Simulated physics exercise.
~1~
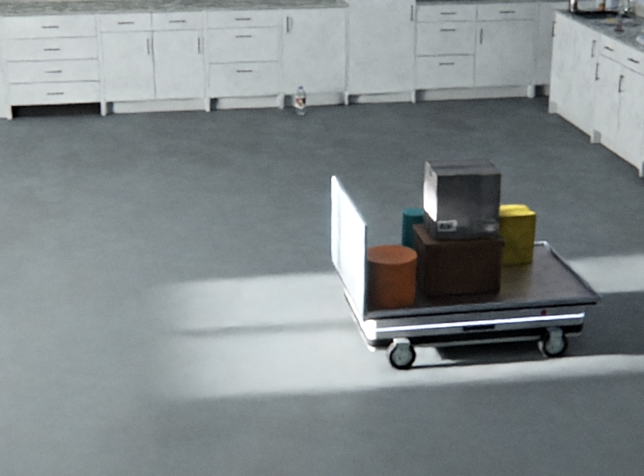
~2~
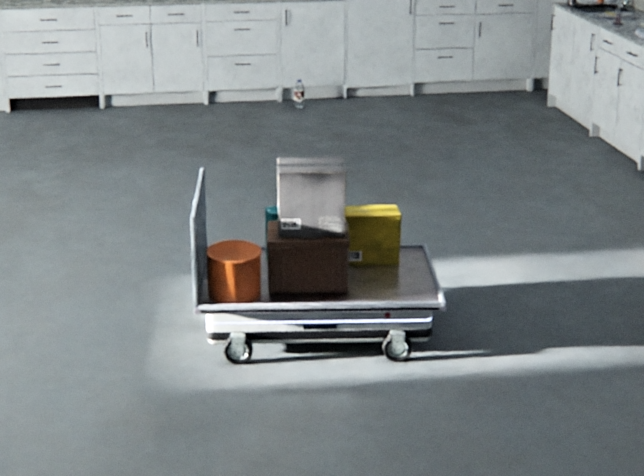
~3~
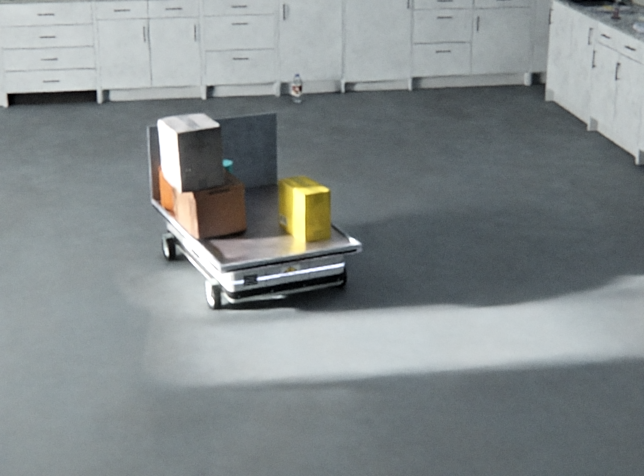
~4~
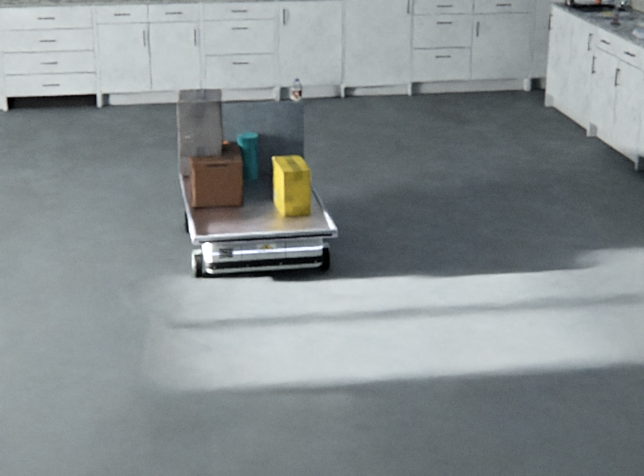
A flat cart with a tall board at one end rolls leftward across the grey floor of a room lined with white cabinets, seen from above and in front. It carries a brown tote with a grey box on top, an orange pail at the left, a yellow box at the right and a turquoise canister behind. The cart then swings round, its board turning toward the cabinets, while the load shifts on the deck. It rolls farther back, and at the end the grey box, brown tote, turquoise canister and yellow box remain aboard, with the orange pail out of sight.
